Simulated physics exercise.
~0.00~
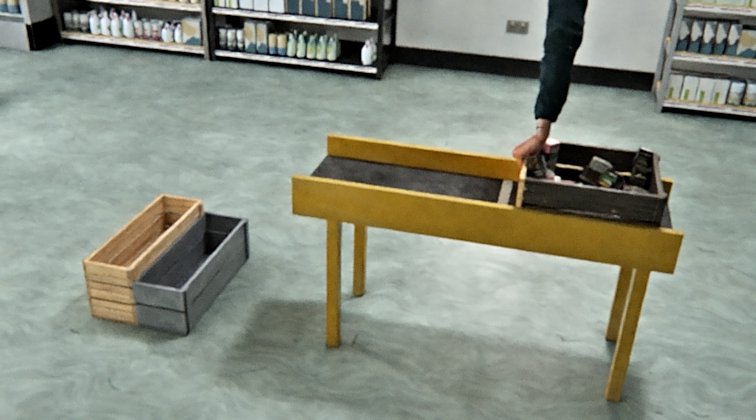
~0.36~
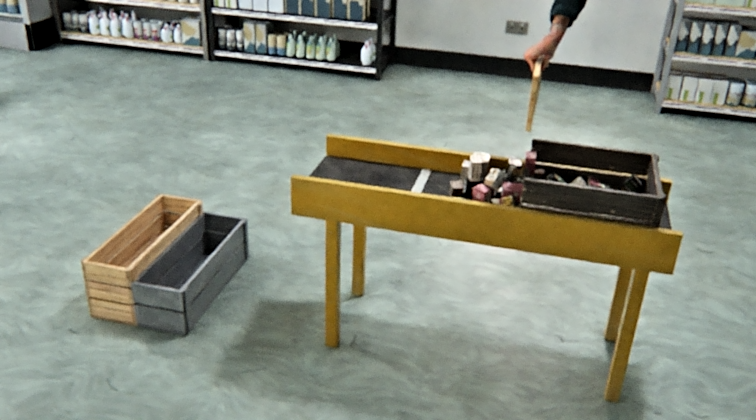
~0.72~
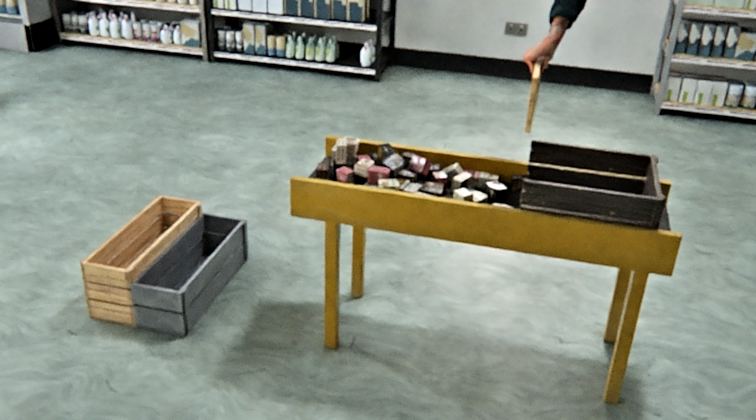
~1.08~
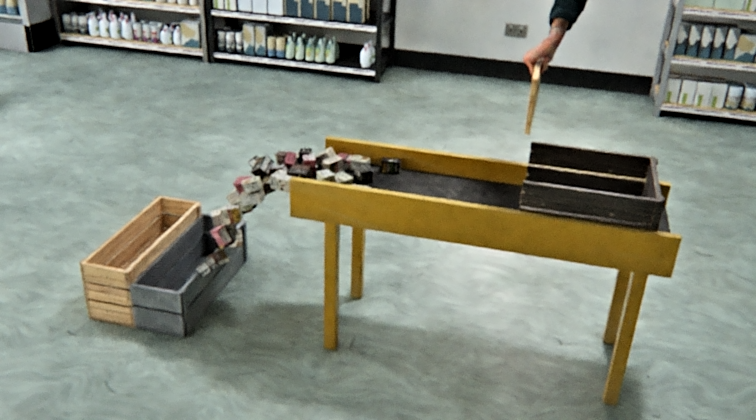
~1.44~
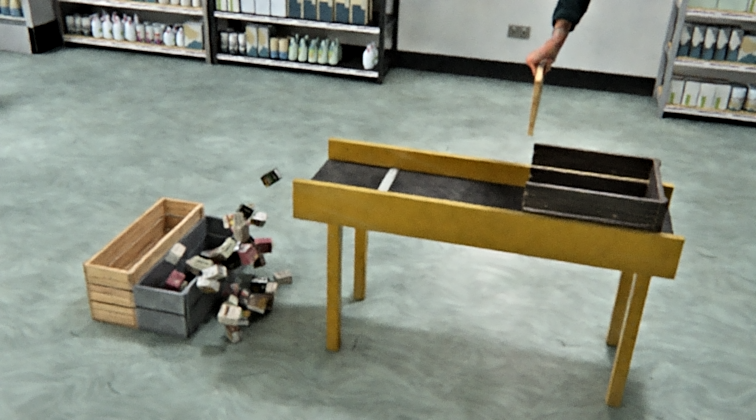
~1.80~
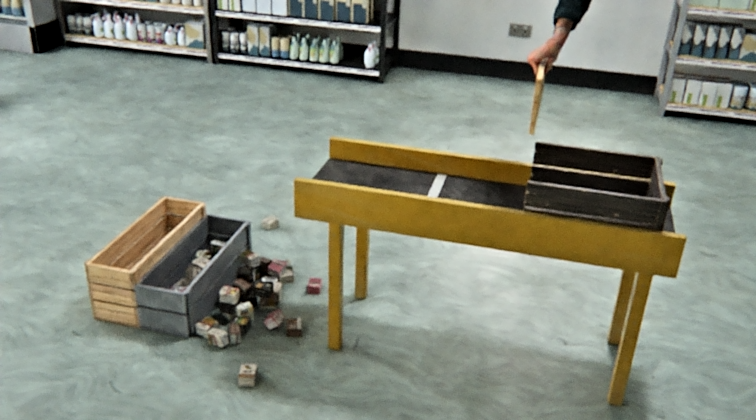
Small cartons riding a yellow-sided conveyor leftwards after a hand lifts a gate, tumbling off, some into a grey tote, most onto the floor.
